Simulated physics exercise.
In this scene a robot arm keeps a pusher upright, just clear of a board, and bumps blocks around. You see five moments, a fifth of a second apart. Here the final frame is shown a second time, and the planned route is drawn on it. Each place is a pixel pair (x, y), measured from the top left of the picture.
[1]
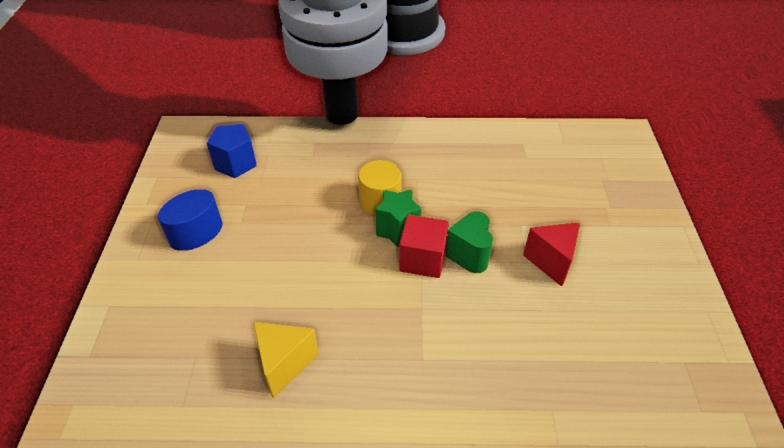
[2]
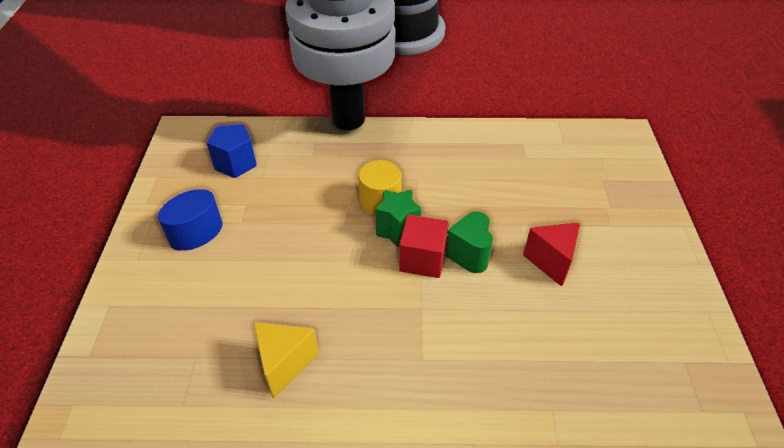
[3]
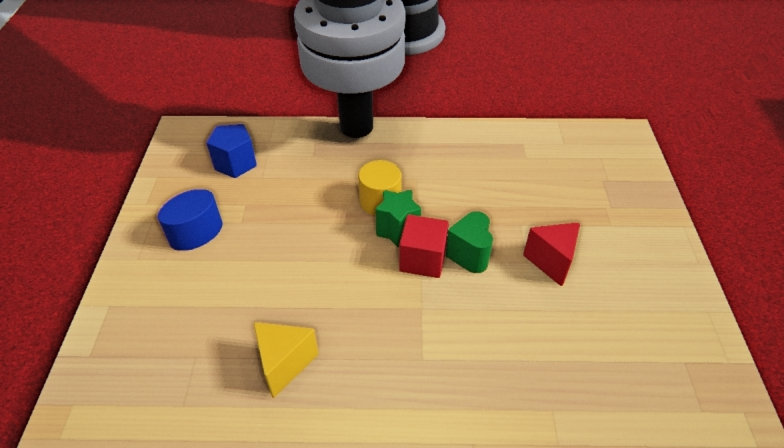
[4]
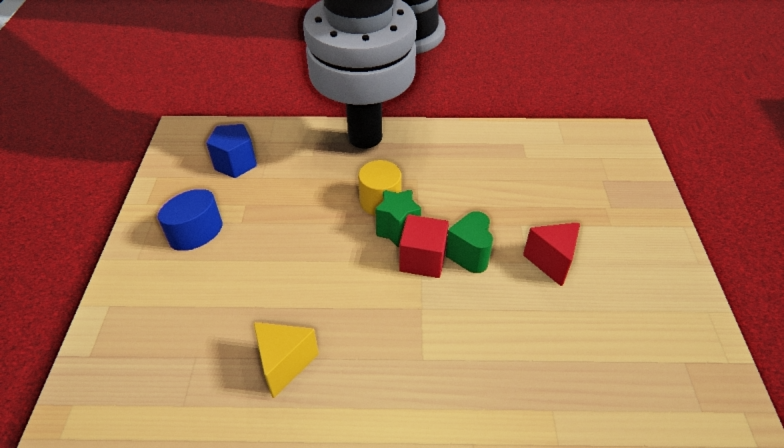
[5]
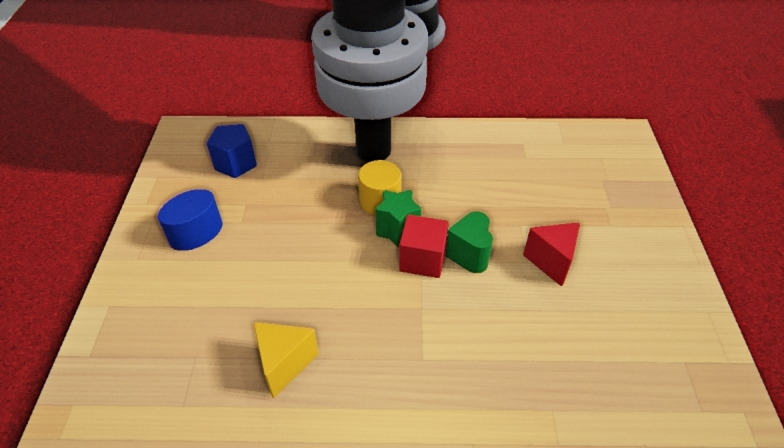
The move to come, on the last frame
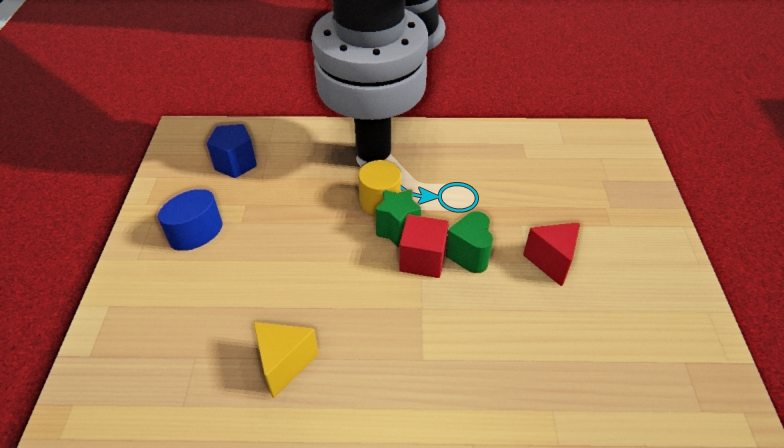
On a wooden board over red cloth, a robot arm with a black tip moved slowly inward from the far edge to beside the yellow cylinder, while all the colored blocks stayed still.
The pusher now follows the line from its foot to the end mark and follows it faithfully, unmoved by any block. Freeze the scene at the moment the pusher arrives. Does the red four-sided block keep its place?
Going by the path, yes.
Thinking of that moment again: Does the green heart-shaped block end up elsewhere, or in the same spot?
That block remains where it is.
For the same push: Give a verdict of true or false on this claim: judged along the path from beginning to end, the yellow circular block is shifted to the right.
The statement is correct.
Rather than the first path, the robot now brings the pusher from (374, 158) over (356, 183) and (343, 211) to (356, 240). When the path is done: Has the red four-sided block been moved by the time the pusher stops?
The answer is yes.
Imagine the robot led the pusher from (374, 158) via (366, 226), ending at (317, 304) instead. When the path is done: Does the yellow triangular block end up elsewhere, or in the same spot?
Once the path is done, it remains where it sat before.
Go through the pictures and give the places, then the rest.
Pusher tip (342, 115); block tops, yellow circular block (380, 174); green star-shaped block (398, 203); red four-sided block (425, 232); green heart-shaped block (474, 229), in the first frame.
Pusher (348, 120); blocks unchanged, in the second frame.
Pusher (357, 128); blocks unchanged, in the third frame.
Pusher (365, 138); blocks unchanged, in the fourth frame.
Pusher (374, 151); yellow circular block (380, 174); green star-shaped block (398, 203); red four-sided block (425, 232); green heart-shaped block (474, 229), in the fifth frame.
Path on the board, from (374, 158) by way of (393, 179) and (420, 196) to (458, 197).
The first path, step by step. One third of the way, pusher (393, 172); yellow circular block (379, 178); green star-shaped block (396, 205), turned 15° anticlockwise.
Two thirds of the way, pusher (421, 189); yellow circular block (377, 184); green star-shaped block (393, 210), turned 25° anticlockwise.
At the end, pusher (459, 190); yellow circular block (377, 184); green star-shaped block (393, 210), turned 25° anticlockwise; red four-sided block in place; green heart-shaped block in place.
